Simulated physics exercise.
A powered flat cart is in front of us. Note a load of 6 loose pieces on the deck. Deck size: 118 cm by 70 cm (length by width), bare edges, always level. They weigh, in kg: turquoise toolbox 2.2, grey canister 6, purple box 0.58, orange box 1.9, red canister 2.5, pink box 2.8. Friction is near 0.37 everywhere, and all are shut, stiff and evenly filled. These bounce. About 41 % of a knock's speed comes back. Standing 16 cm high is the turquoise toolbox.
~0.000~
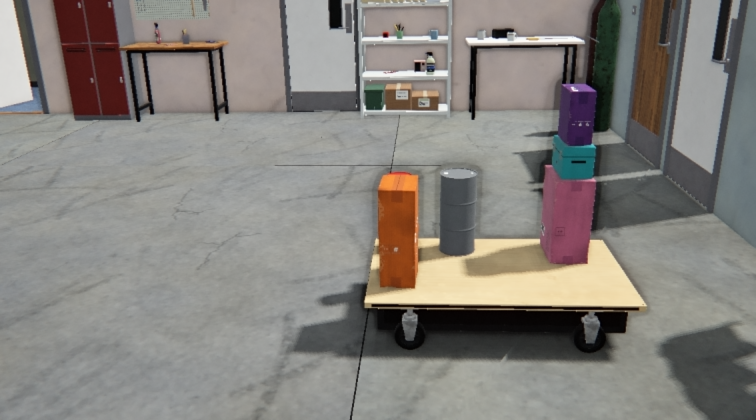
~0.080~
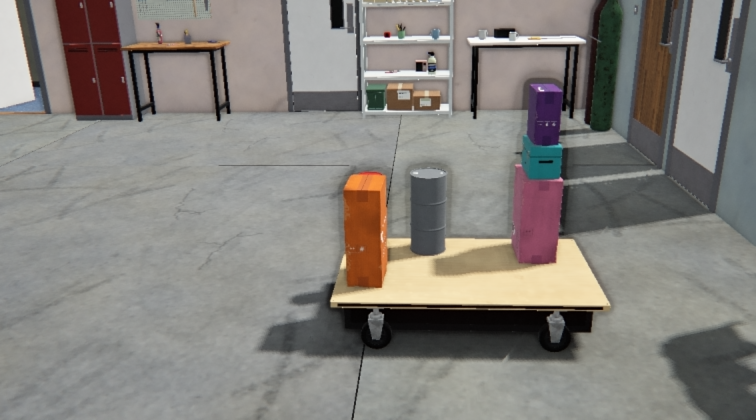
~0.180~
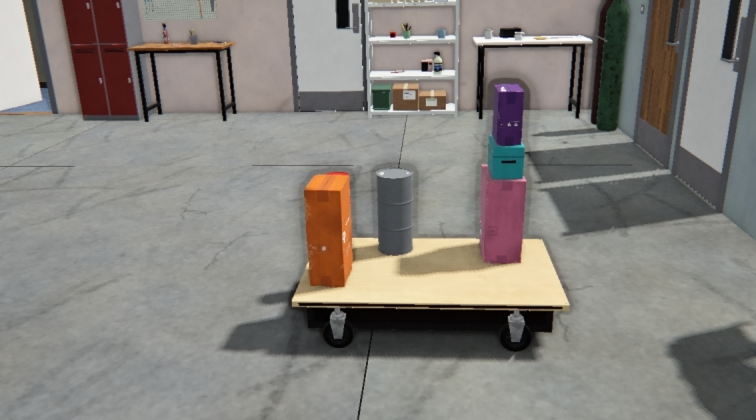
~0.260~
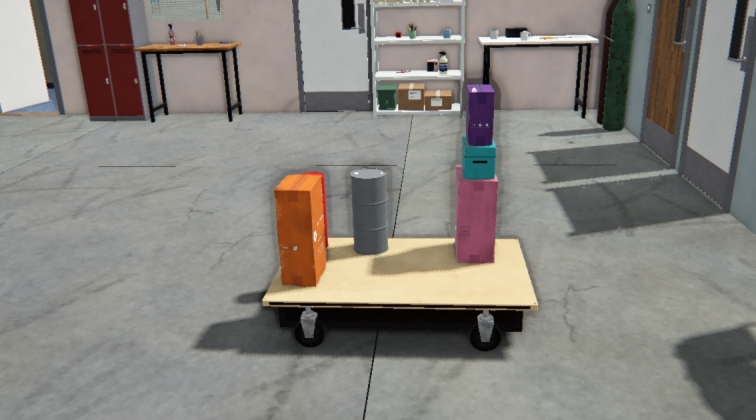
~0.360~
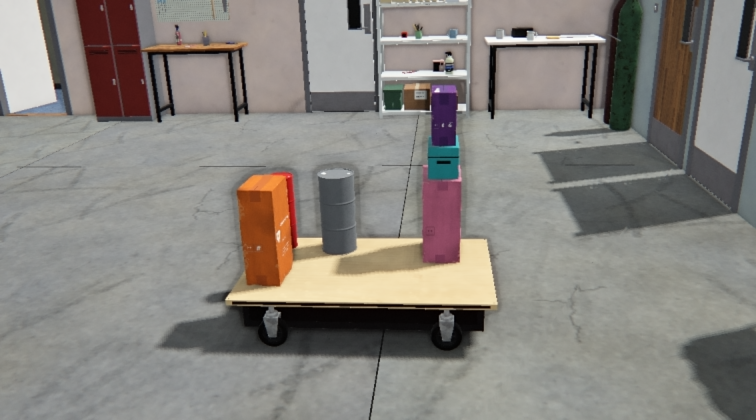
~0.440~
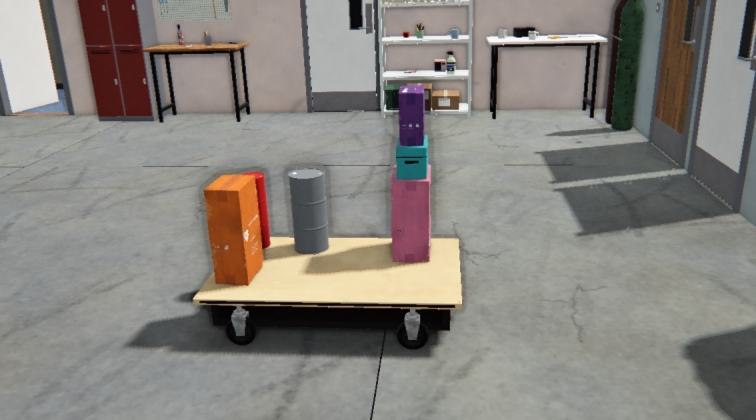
A flat cart rolling left across a grey floor, carrying an orange box, canisters and a stack of pink, turquoise and purple containers.
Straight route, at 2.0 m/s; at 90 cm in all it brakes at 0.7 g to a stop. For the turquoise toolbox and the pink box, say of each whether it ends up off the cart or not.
At the end, turquoise toolbox: Still on the deck. Pink box: Still on the deck.
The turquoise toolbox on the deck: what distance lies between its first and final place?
It ends up around 80 cm from its start.
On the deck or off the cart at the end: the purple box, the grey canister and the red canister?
Afterwards, the purple box leaves its support, the grey canister stays on its support, and the red canister leaves its support.
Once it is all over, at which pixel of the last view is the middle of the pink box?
You'll find it at about (294, 234).
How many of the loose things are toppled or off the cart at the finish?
That makes 5.
After 0.74 s, cart has run 119 cm, stopped; turquoise toolbox leaning 23° near (309, 158); pink box leaning 23° near (333, 209); purple box leaning 23°.
After 0.84 s, cart has run 119 cm, stopped; orange box and red canister now off the cart; turquoise toolbox leaning 42° near (278, 170); pink box leaning 42° near (318, 211).
After 1.04 s, cart has run 119 cm, stopped; turquoise toolbox on its side near (232, 238); pink box on its side near (292, 233); purple box on its side.
After 1.34 s, cart has run 119 cm, stopped; turquoise toolbox on its side near (227, 240); pink box on its side near (294, 234); purple box leaning 39°.
At rest (2.0 s), off the cart, purple box, orange box and red canister; tipped over on the deck, turquoise toolbox and pink box; not toppled but over 10 cm from the start, grey canister. In the last view, turquoise toolbox near (227, 240), pink box near (294, 234).
